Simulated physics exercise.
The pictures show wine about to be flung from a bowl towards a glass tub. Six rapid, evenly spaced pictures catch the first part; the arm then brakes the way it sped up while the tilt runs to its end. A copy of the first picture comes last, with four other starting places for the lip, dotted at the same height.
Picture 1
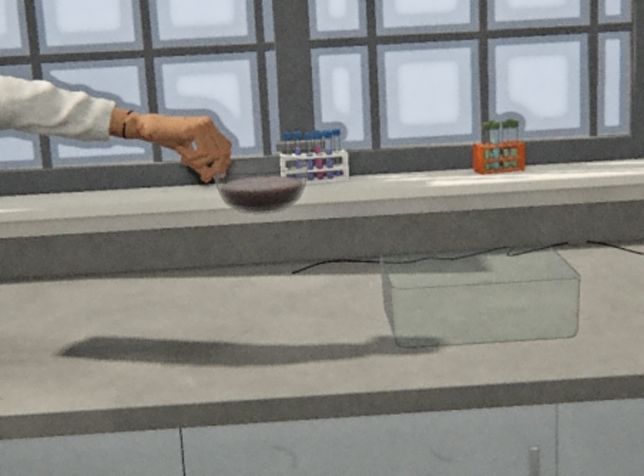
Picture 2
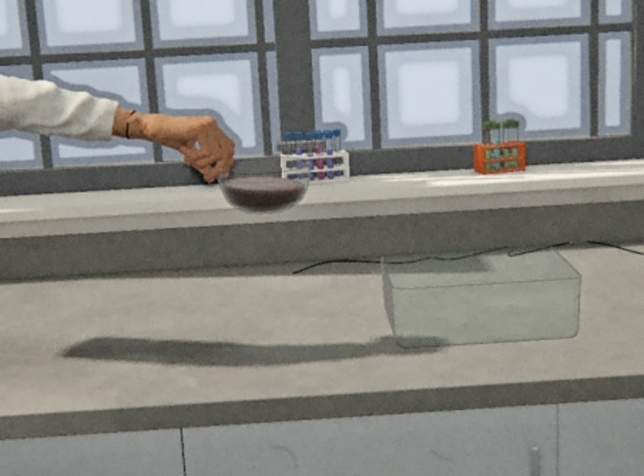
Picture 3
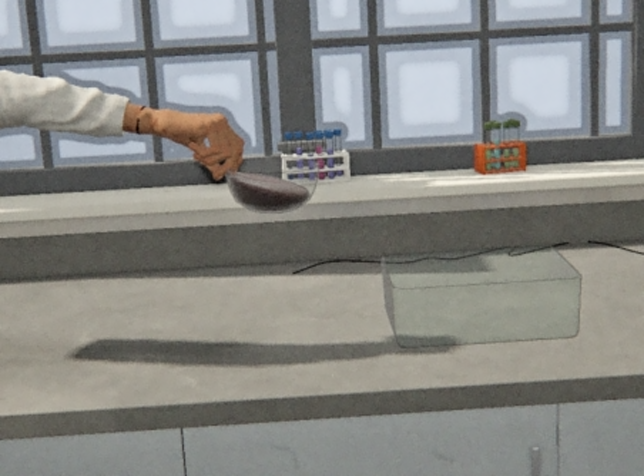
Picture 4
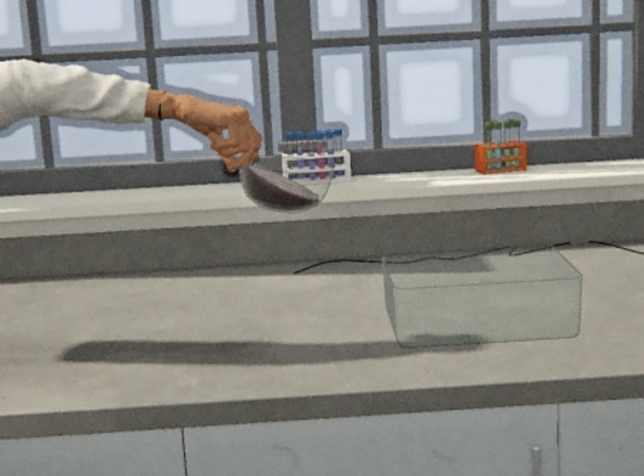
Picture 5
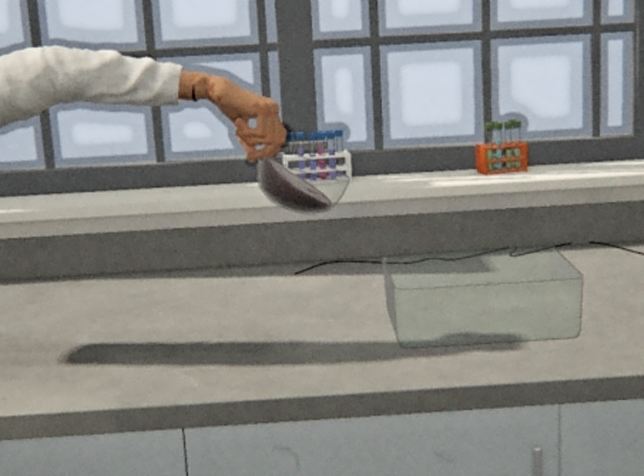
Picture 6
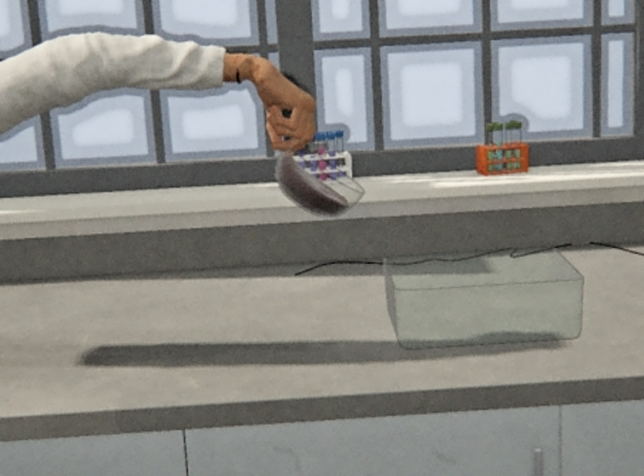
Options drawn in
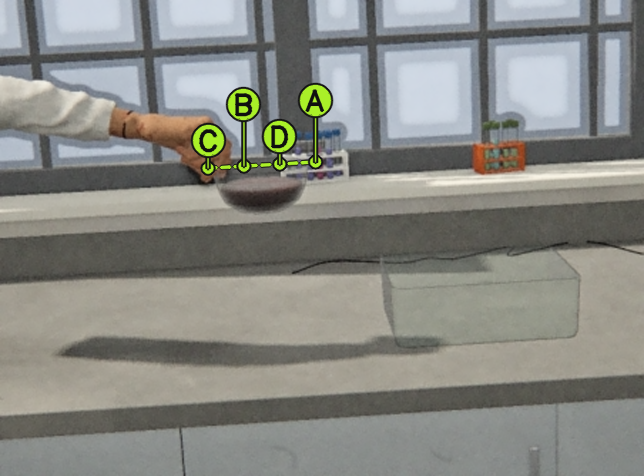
A laboratory with a long pale grey counter below gridded windows is seen from the front, slightly above the worktop. A hand in a white sleeve holds a clear bowl of dark liquid at left, near blue-capped tubes, with an orange rack and a clear tub at right. The arm moves the bowl rightward, slowly then faster, tilting it steadily toward the right, while the camera stays nearly still.
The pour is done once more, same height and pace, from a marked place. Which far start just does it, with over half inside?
That is spot B.
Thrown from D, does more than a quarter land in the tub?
Yes.
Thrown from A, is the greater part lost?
No, not at all.
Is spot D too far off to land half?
No, not at all.
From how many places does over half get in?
Three.
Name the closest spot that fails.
That is spot C.
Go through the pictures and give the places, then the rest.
Upright, lip at (305, 162); tub from (395, 347) to (578, 336); nothing has left yet, in the first picture.
Upright, lip at (308, 162); nothing has left yet, in the second picture.
Tipped about 2°, lip at (317, 163); nothing has left yet, in the third picture.
Tipped about 9°, lip at (332, 168); nothing has left yet, in the fourth picture.
Tipped about 21°, lip at (348, 178); nothing has left yet, in the fifth picture.
Tipped about 36°, lip at (364, 190); nothing has left yet, in the sixth picture.
On the marked copy, A at (315, 162); B at (243, 166); C at (208, 168); D at (279, 164).
If A is chosen, about 80 % lands in the tub, 6 % falls short and 15 % goes beside or beyond.
If B is chosen, about 66 % lands in the tub, 25 % falls short and 8 % goes beside or beyond.
If C is chosen, about 21 % lands in the tub, 75 % falls short and 4 % goes beside or beyond.
If D is chosen, about 80 % lands in the tub, 6 % falls short and 14 % goes beside or beyond.
